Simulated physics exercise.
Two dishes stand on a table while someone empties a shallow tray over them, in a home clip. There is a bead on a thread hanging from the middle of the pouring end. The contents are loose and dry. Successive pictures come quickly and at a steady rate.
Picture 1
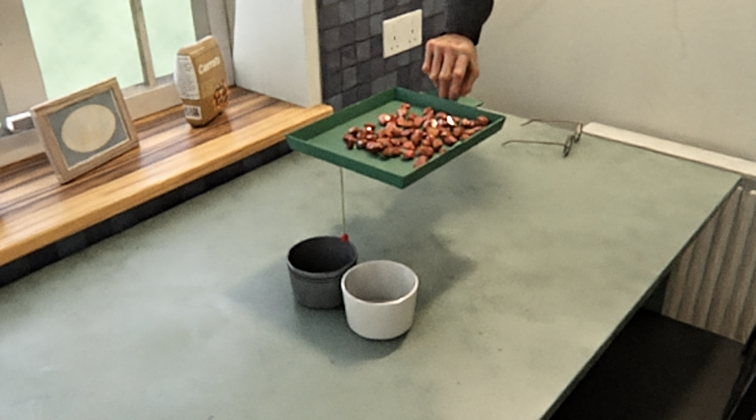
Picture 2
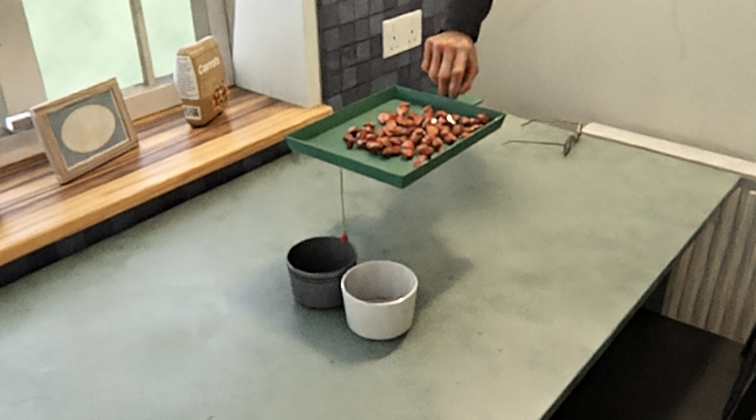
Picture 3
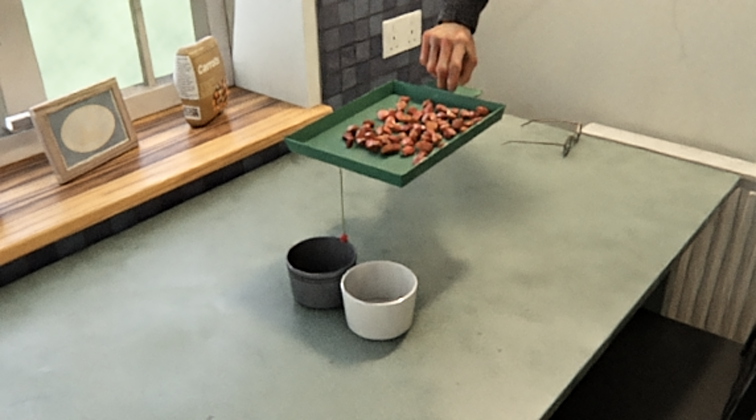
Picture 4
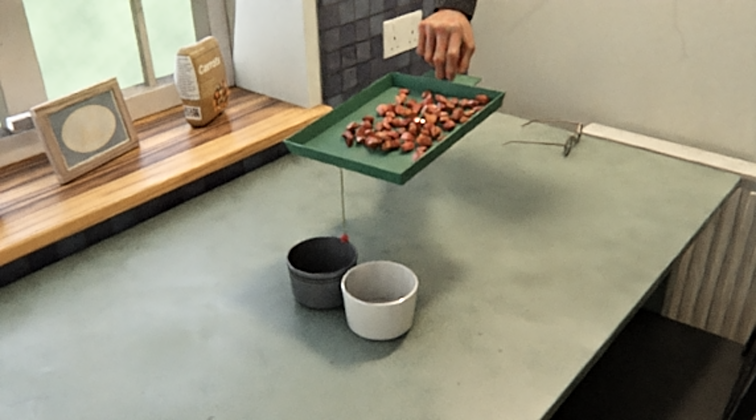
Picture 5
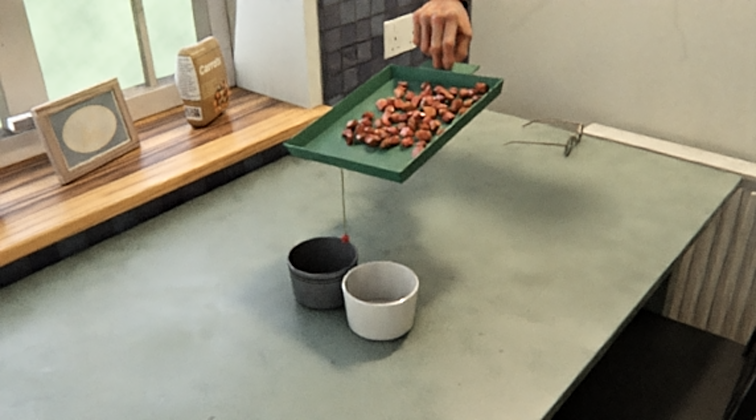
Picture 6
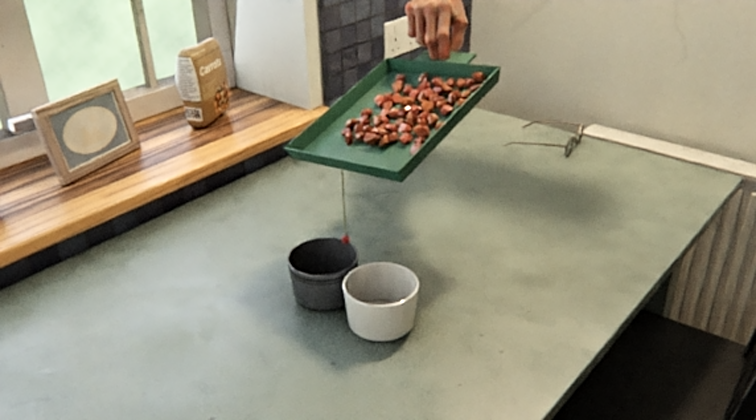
A hand gradually tilts a green tray of reddish-brown pieces above two small bowls.
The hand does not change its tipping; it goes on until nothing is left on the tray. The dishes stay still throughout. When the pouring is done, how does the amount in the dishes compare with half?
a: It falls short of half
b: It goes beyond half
Option a: It falls short of half.
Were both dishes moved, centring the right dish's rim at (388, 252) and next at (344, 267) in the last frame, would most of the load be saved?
Well, a minority share the first time and a majority share the next.
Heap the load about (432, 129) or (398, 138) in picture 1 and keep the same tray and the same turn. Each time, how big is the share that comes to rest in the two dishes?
Try 1: 30 %; try 2: 30 %.
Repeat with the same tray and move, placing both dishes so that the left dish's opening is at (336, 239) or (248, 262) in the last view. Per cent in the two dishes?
Some 20 percent in the first case, 0 percent in the second.
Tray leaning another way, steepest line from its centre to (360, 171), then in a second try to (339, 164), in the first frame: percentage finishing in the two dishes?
About 80 %, then 50 %.
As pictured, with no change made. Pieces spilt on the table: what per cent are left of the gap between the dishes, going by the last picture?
Close to 100 in a hundred.
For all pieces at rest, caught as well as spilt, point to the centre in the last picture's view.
Once it all stops, the middle lies near (281, 266).
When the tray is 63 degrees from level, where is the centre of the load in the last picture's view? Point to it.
Somewhere about (322, 142).
Shortly afterwards, tray tipped steeply; all but a few on the tray; a little in the air.
Next, tray tipped past a quarter turn; near a quarter on the tray; a little in the left dish; near half outside both; a little in the air.
Some moments later, tray tipped past a quarter turn; near a quarter in the left dish; the bulk outside both.
In the end, tray tipped past a quarter turn; none at all in the right dish; near a quarter in the left dish; the bulk outside both.
